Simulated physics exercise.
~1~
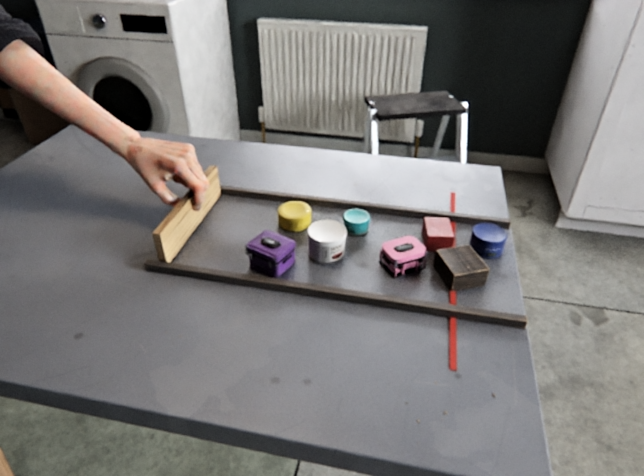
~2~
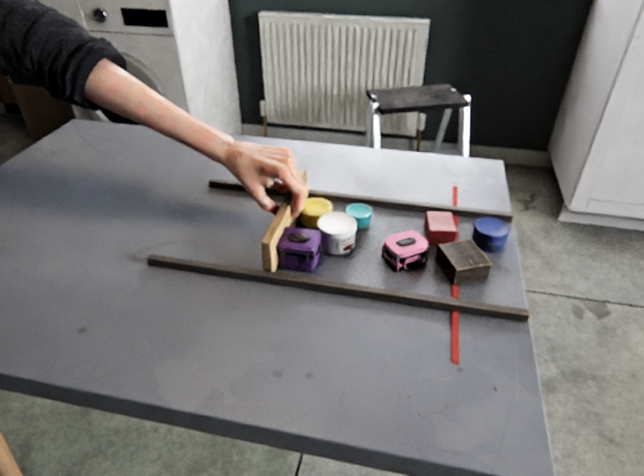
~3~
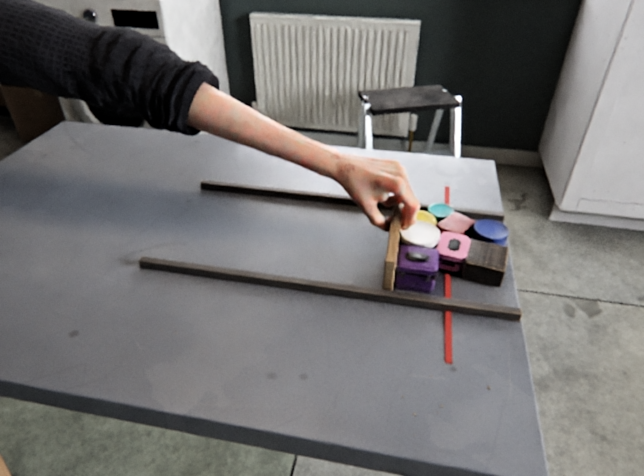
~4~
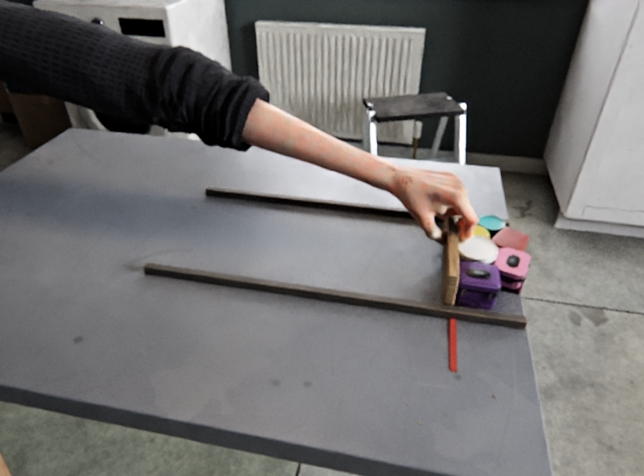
To begin with, a hand holds a wooden board upright across a channel between two dark strips on a grey table, with small tubs, cases and blocks scattered to its right. The hand slides the board right until it gathers the purple case, yellow-lidded tub and white tub, while the blue tub and dark block stay still. Pushed farther, the items pack together in a tight cluster, and the dark block shifts toward the table's end. Finally the board reaches the red tape, the blue tub and dark block have gone over the edge, and the remaining pieces crowd there.
